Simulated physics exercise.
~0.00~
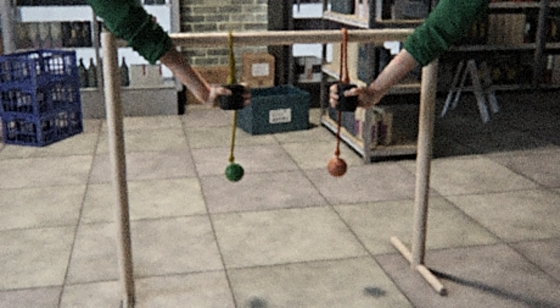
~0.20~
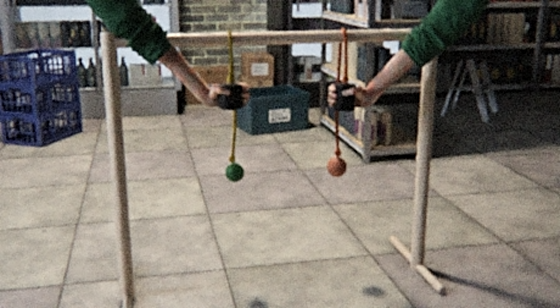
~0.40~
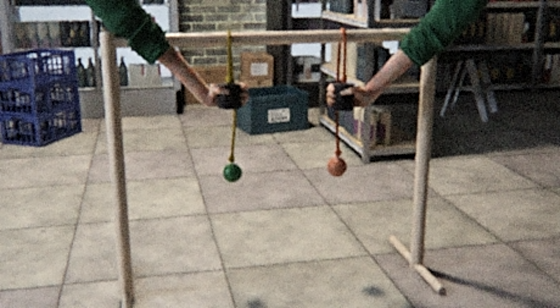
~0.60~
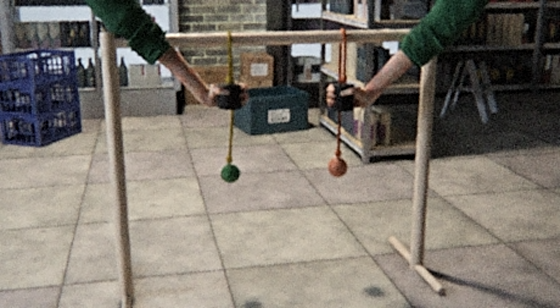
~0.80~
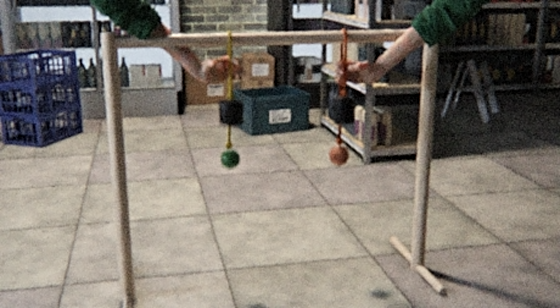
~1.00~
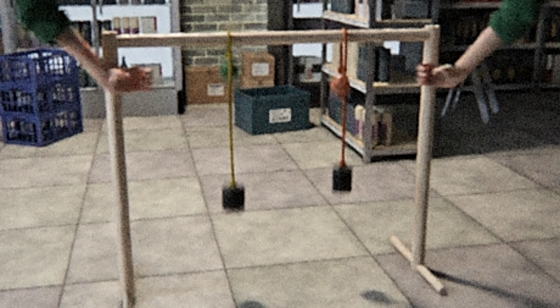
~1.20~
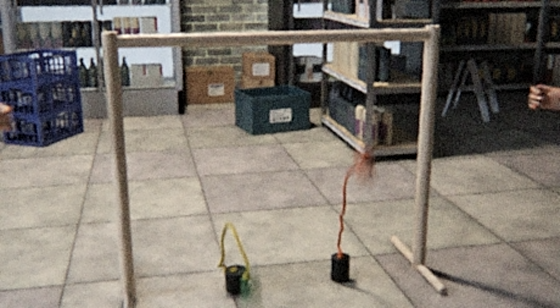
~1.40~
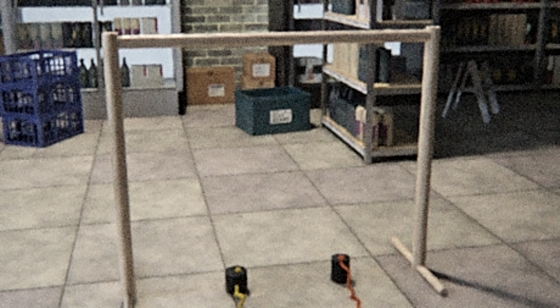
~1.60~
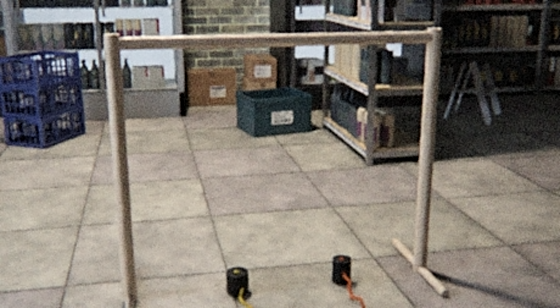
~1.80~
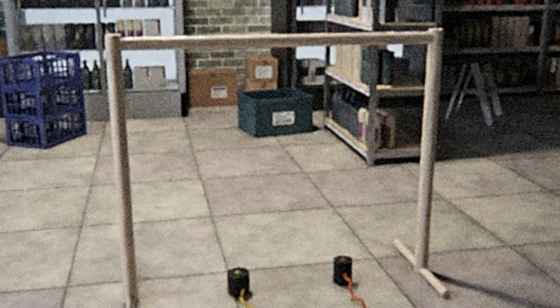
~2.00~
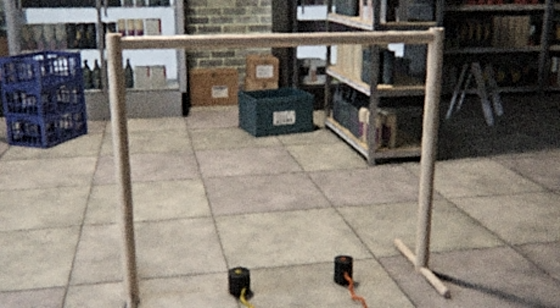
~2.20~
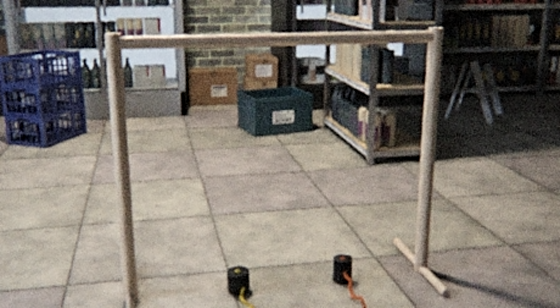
We see two hands hold black cylinders beside a wooden rail, with cords over it ending in a green ball and an orange ball. The hands let go and draw back, the cylinders drop as the balls rise, and both cylinders end on the floor with the cords pulled off.
